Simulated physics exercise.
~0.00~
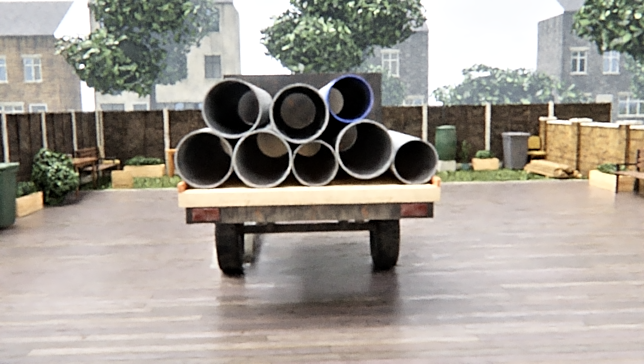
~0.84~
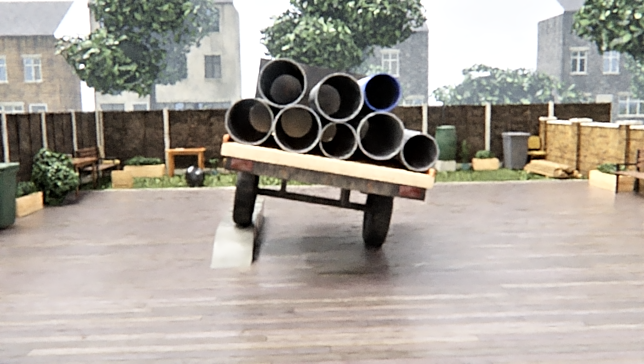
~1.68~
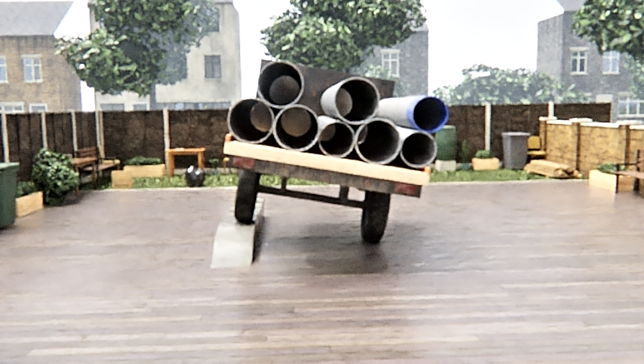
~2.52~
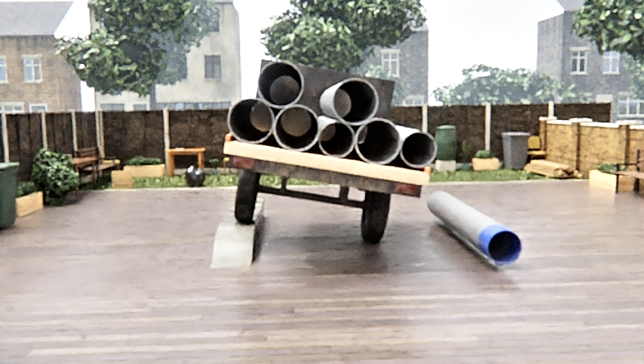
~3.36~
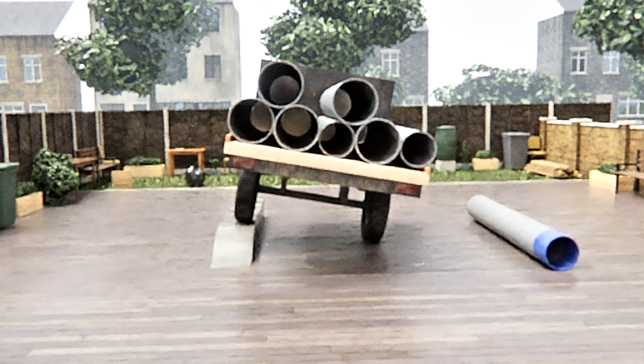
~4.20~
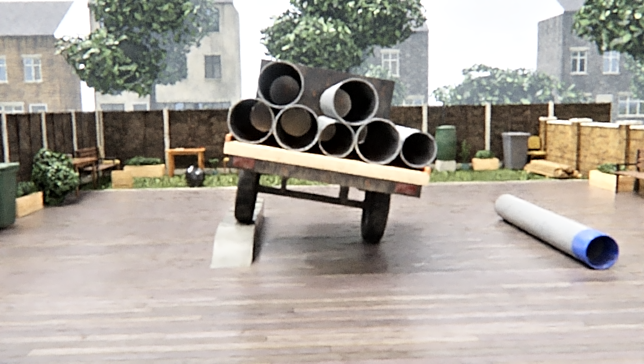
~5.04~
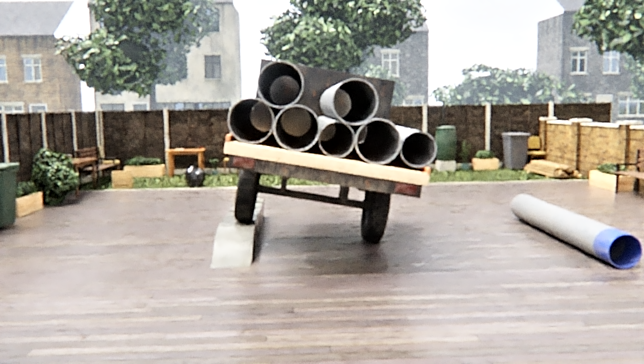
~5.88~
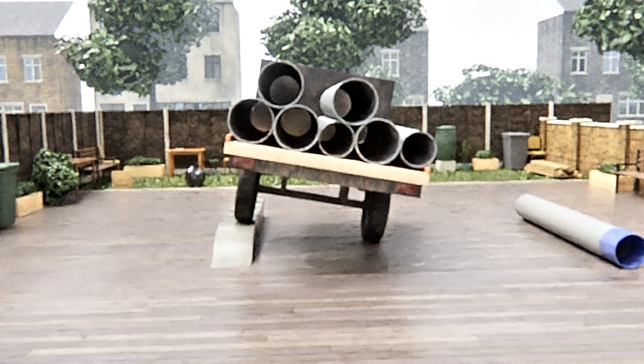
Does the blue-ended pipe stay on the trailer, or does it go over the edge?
The blue-ended pipe goes over the right edge of the trailer and ends up on the ground to the right.
